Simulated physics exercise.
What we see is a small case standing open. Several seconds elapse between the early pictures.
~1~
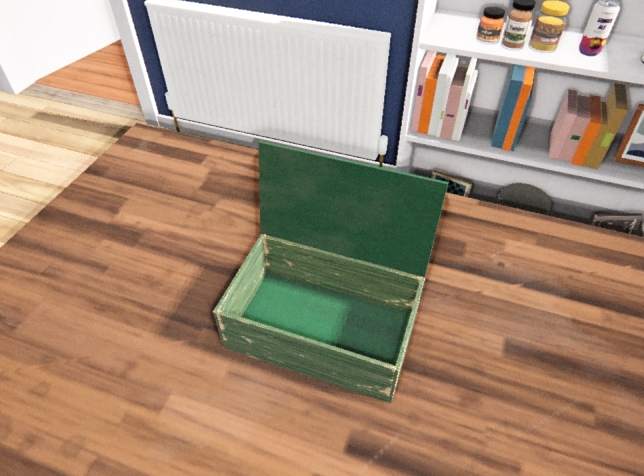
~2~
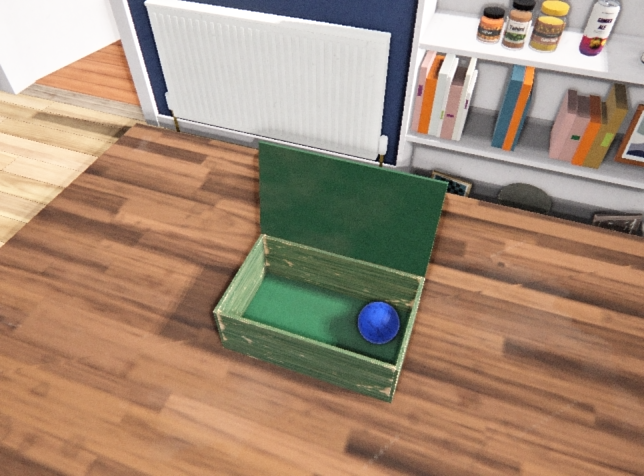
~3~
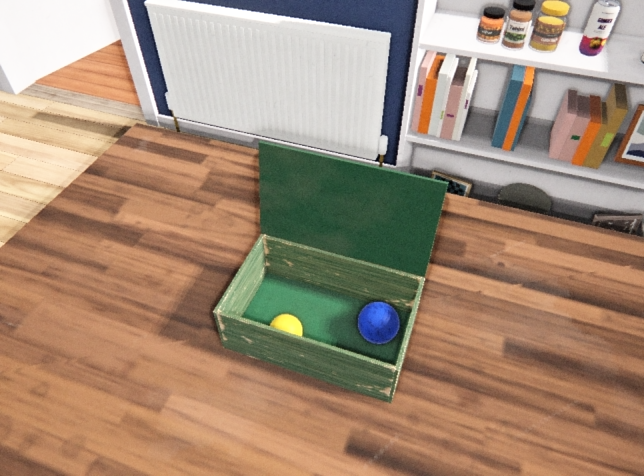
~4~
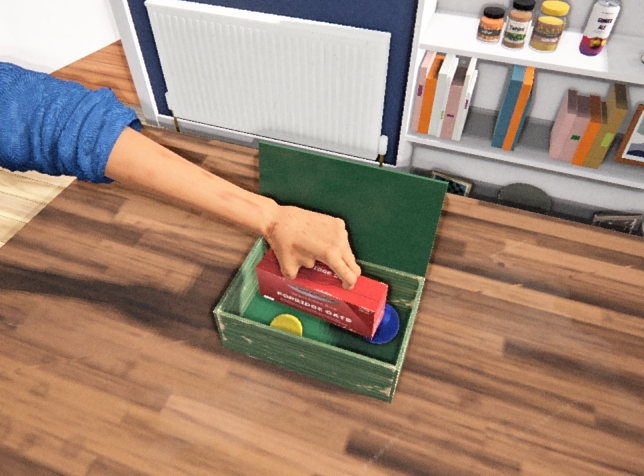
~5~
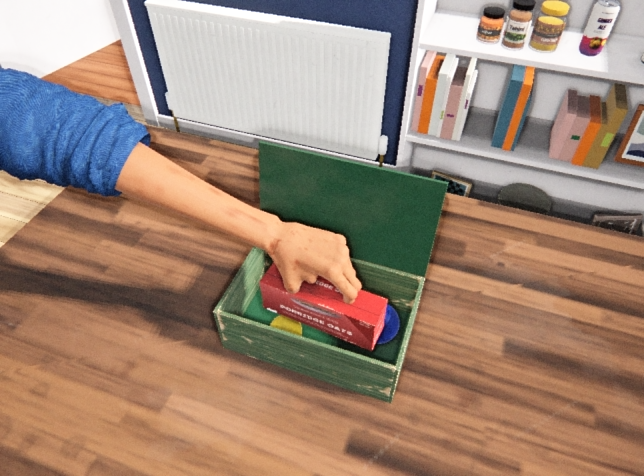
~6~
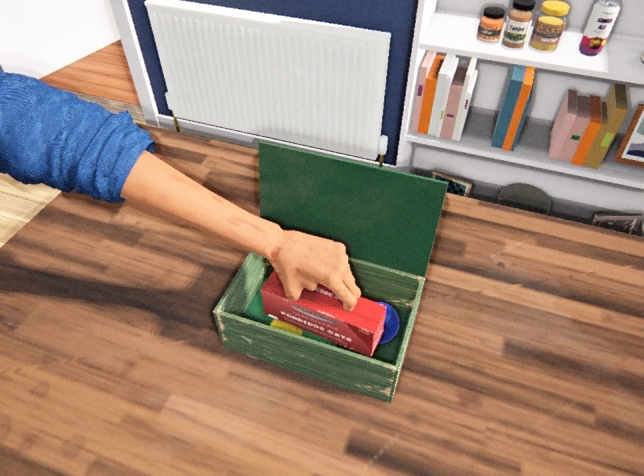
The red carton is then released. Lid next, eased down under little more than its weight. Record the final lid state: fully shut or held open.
Final lid state: Fully shut.
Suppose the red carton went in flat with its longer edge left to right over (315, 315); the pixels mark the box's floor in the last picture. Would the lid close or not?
Lid down.
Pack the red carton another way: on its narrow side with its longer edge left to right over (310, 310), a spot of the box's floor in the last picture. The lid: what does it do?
After that, the lid lies down snugly.
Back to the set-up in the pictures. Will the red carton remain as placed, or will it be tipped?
Once everything settles, the red carton ends up at a slant.
Then, 0.60 s later than the last frame, red carton tilted by 49° near (323, 311); yellow lemon moved a little.
Then, 1.40 s later than the last frame, lid 72° above the rim; red carton on its side near (327, 316); blue ball moved a little; yellow lemon moved a little.
Then, 2.00 s later than the last frame, lid 16° above the rim; red carton on its side near (327, 316); blue ball moved a little; yellow lemon moved a little.
When it is over, lid shut; lying over in the box, red carton; the other 2 as before. End places, in pixels of the last picture, red carton near (327, 316).
